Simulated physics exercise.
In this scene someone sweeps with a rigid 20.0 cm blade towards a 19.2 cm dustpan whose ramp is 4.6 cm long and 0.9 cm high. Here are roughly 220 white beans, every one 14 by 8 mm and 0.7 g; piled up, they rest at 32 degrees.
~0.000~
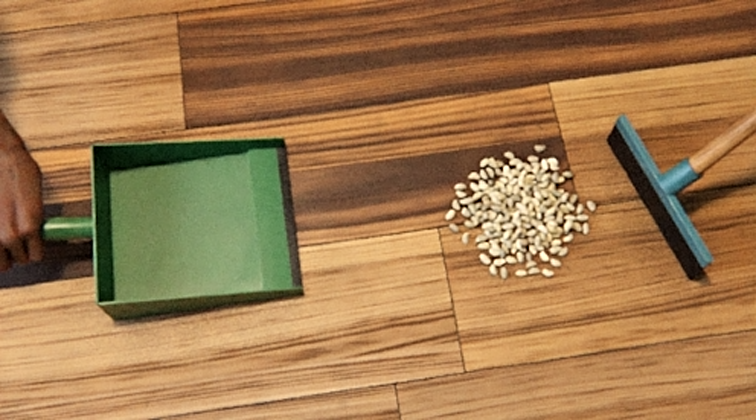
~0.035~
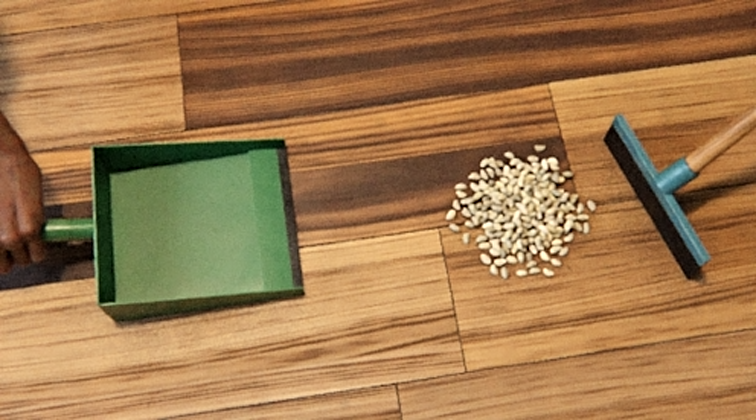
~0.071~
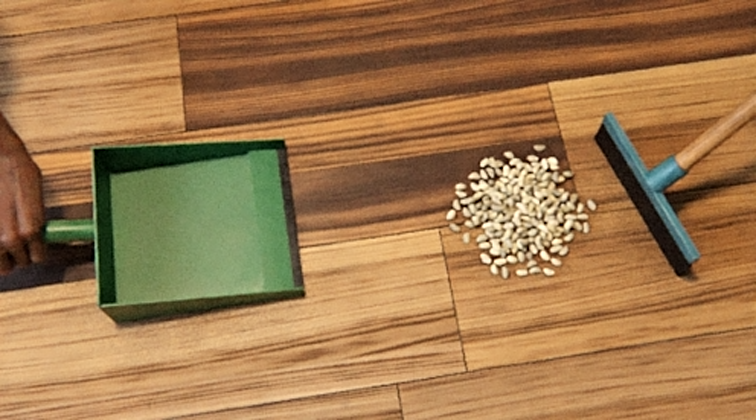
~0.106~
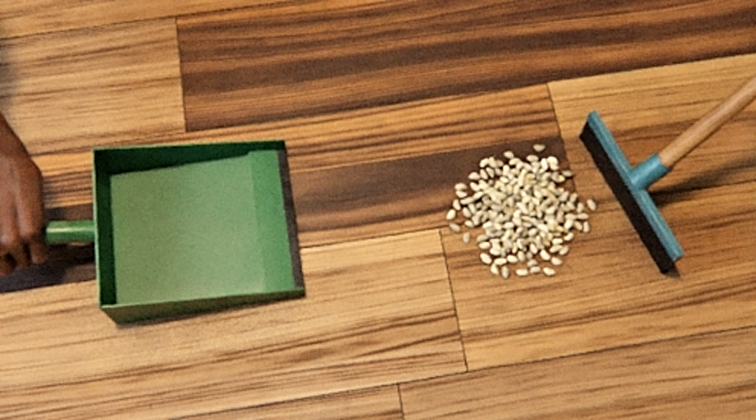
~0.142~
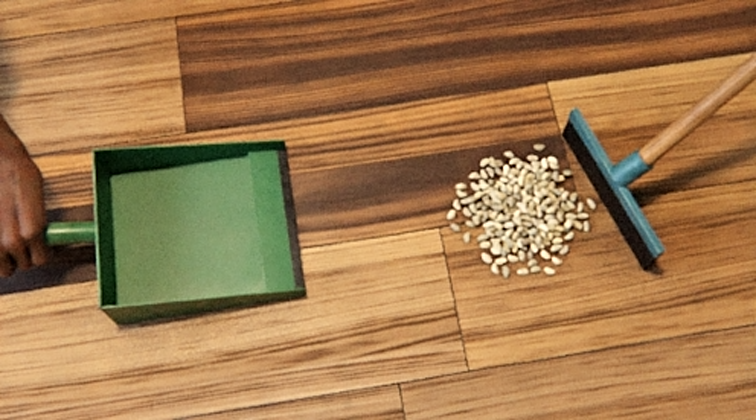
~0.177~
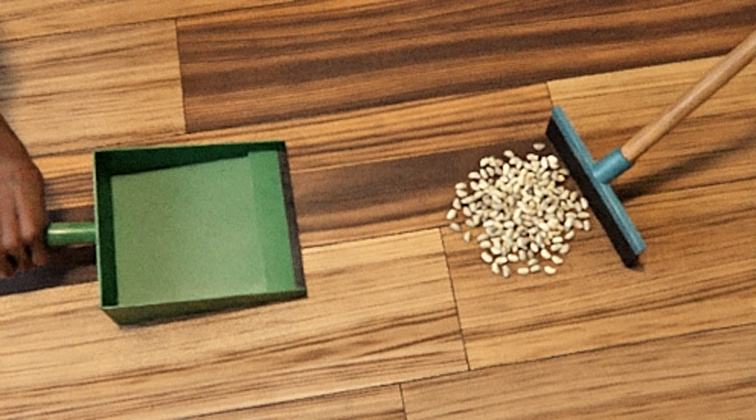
A hand held a green dustpan still on the wooden floor while a blue blade on a wooden handle slid left from the right side, reaching the edge of a pile of white beans.
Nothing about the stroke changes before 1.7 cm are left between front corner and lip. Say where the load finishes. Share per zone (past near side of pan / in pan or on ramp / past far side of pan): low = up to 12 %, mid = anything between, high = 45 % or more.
Near side - mid, pan - low, far side - low.
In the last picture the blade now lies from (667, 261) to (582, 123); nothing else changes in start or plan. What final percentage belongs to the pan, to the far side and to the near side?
The pan gets 20, the far side 5 and the near side 30.
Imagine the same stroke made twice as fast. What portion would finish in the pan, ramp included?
Then about 35 per cent.
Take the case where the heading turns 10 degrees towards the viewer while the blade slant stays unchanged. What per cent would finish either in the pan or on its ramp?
Roughly 20 per cent.
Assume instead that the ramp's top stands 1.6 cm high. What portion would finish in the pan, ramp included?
With that ramp, near 5 per cent.
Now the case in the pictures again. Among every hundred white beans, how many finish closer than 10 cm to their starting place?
Near 20 per cent.
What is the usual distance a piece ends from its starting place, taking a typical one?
That distance is around 22 cm.
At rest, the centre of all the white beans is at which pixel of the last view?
Centre at rest, approx.: (332, 243) px.
After 0.44 s, middle of the blade 20 cm from the lip; 0 % over the lip, far side 0 %, near side 20 %.
After 0.62 s, middle of the blade 10 cm from the lip; 0 % over the lip, far side 5 %, near side 25 %.
Then, at 0.92 s, middle of the blade 4 cm from the lip; 5 % over the lip, far side 5 %, near side 30 %.
At rest (2.3 s), near side 30 %, pan 5 %, far side 5 %, in front of the lip or behind the blade 60 %.
